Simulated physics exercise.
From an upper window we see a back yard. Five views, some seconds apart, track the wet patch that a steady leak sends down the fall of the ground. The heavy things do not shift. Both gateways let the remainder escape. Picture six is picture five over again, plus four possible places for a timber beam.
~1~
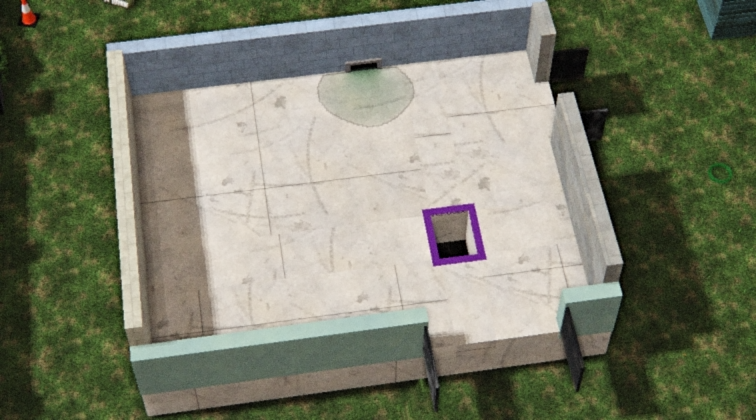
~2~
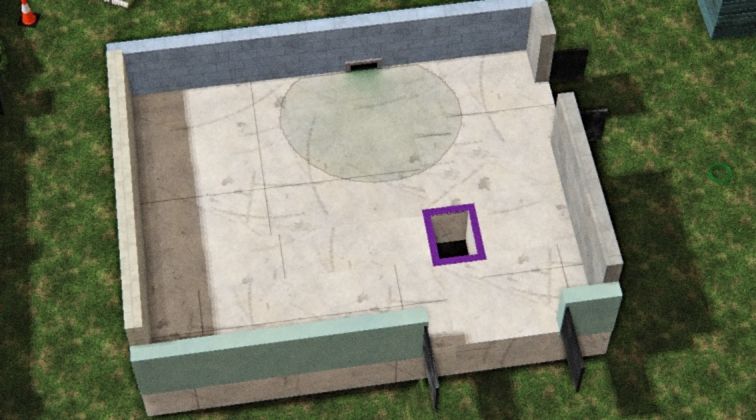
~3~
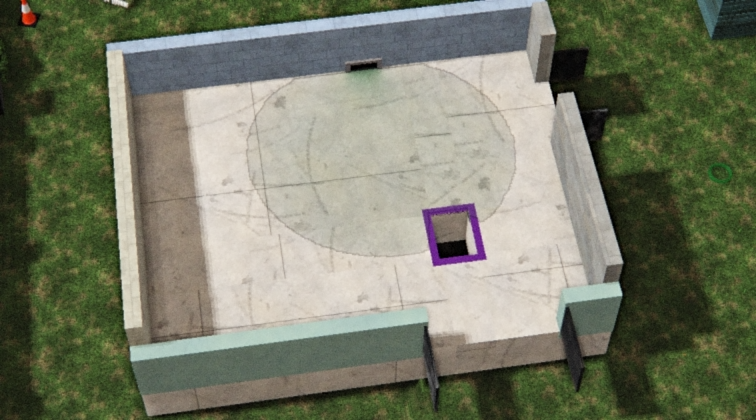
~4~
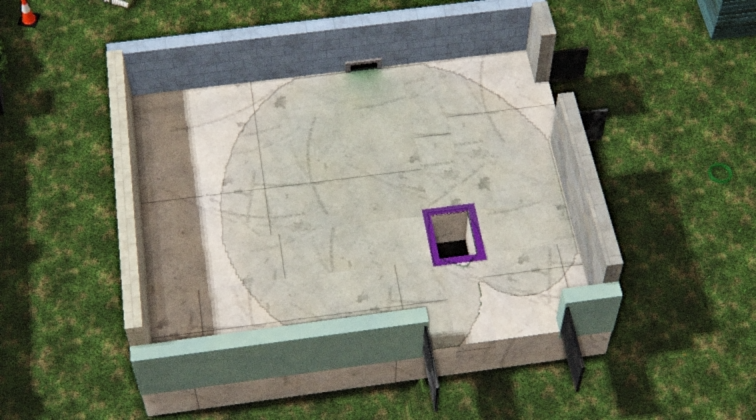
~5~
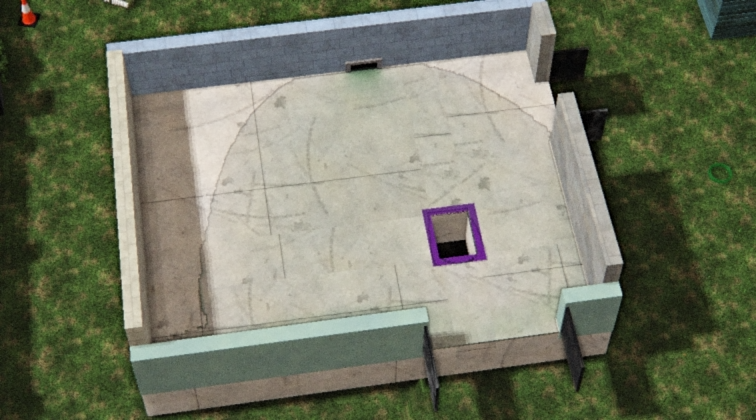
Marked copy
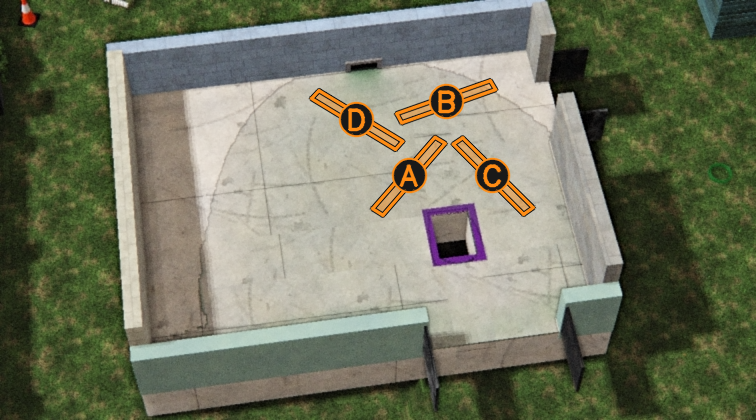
In a back yard seen from above, a small patch of greenish water lies below an opening in the back wall of a pale walled enclosure. The water spreads outward across the floor, reaches and surrounds the purple-framed square drain, then extends to the front wall, covering most of the ground.
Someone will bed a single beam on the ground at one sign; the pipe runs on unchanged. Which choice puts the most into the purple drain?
C works best here.
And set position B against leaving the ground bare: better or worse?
It is worse.
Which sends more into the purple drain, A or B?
B.
In orange, A from (377, 211) to (440, 140); B from (399, 118) to (492, 85); C from (458, 141) to (528, 210); D from (315, 94) to (399, 145).
If A is chosen, about 5 % of the stream goes into the purple drain, about 94 % out by the gates.
If B is chosen, about 13 % of the stream goes into the purple drain, about 86 % out by the gates.
If C is chosen, about 23 % of the stream goes into the purple drain, about 77 % out by the gates.
If D is chosen, about 13 % of the stream goes into the purple drain, about 86 % out by the gates.
